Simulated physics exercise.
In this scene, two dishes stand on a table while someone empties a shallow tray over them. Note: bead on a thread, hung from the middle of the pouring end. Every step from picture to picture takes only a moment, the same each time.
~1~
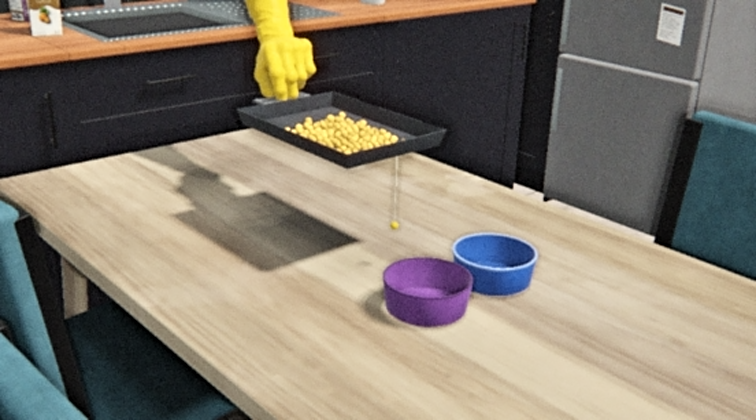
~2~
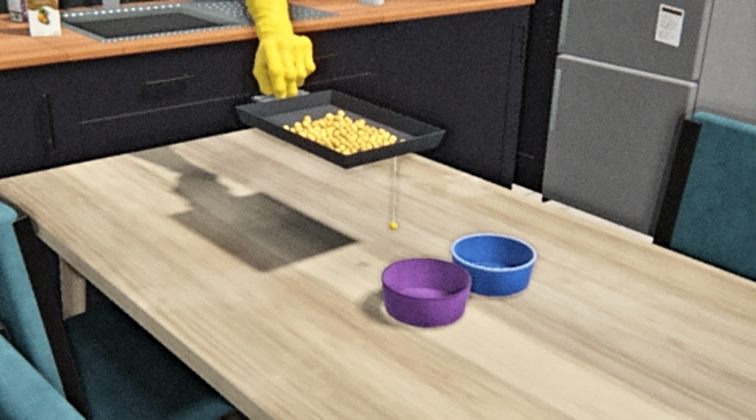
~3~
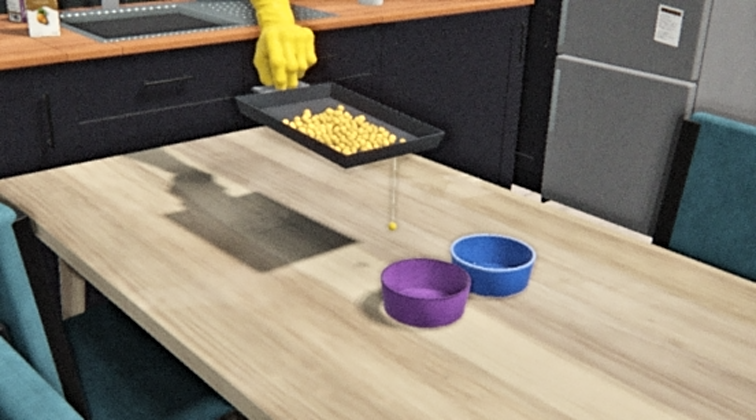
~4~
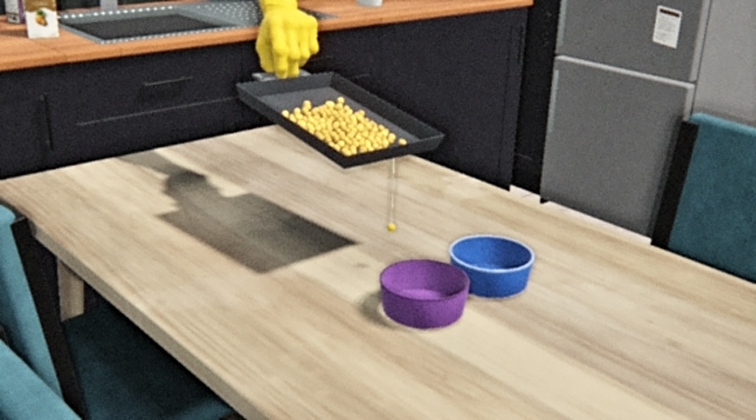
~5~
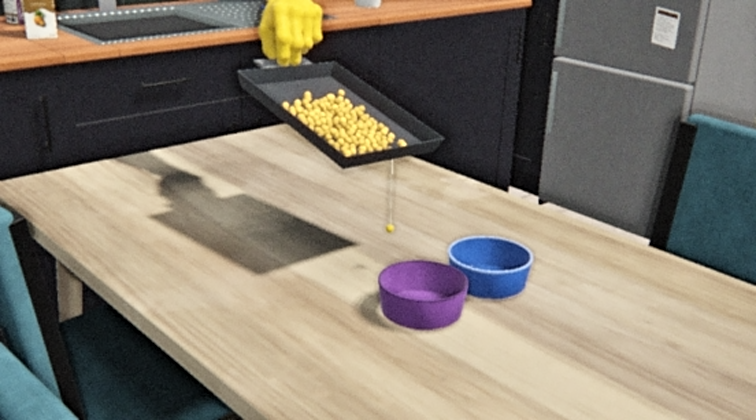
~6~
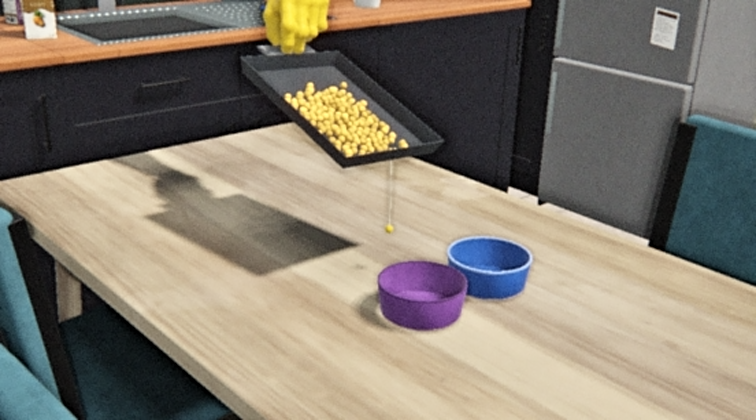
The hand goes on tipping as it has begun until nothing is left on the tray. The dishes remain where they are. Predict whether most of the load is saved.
Only a minority of it is saved.
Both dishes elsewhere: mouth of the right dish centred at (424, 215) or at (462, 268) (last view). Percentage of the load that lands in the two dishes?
Around 0 and then 20 per cent.
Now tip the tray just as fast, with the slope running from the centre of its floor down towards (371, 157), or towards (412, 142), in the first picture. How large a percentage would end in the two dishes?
20 % and 0 %, roughly.
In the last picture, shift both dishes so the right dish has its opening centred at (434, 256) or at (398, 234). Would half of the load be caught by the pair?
The first place gets the greater share, the second a lesser share.
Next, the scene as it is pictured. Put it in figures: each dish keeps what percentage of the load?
Left about 20, right about 10 in a hundred.
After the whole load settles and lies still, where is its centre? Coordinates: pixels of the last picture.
Around (430, 278).
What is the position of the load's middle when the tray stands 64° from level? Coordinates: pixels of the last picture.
Near the pixel (387, 130).
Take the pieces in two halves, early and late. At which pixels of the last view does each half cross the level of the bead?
I'd put it at roughly (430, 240), and after that at roughly (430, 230).
Just after the last frame, tray tipped steeply; almost all on the tray; just a few in the air.
A moment on, tray tipped past a quarter turn; the larger part on the tray; just a few in the right dish; about a tenth outside both; roughly a quarter in the air.
Further on, tray tipped past a quarter turn; roughly a quarter in the left dish; about a tenth in the right dish; roughly two thirds outside both.
When it is over, tray tipped past a quarter turn; roughly a quarter in the left dish; about a tenth in the right dish; roughly two thirds outside both.
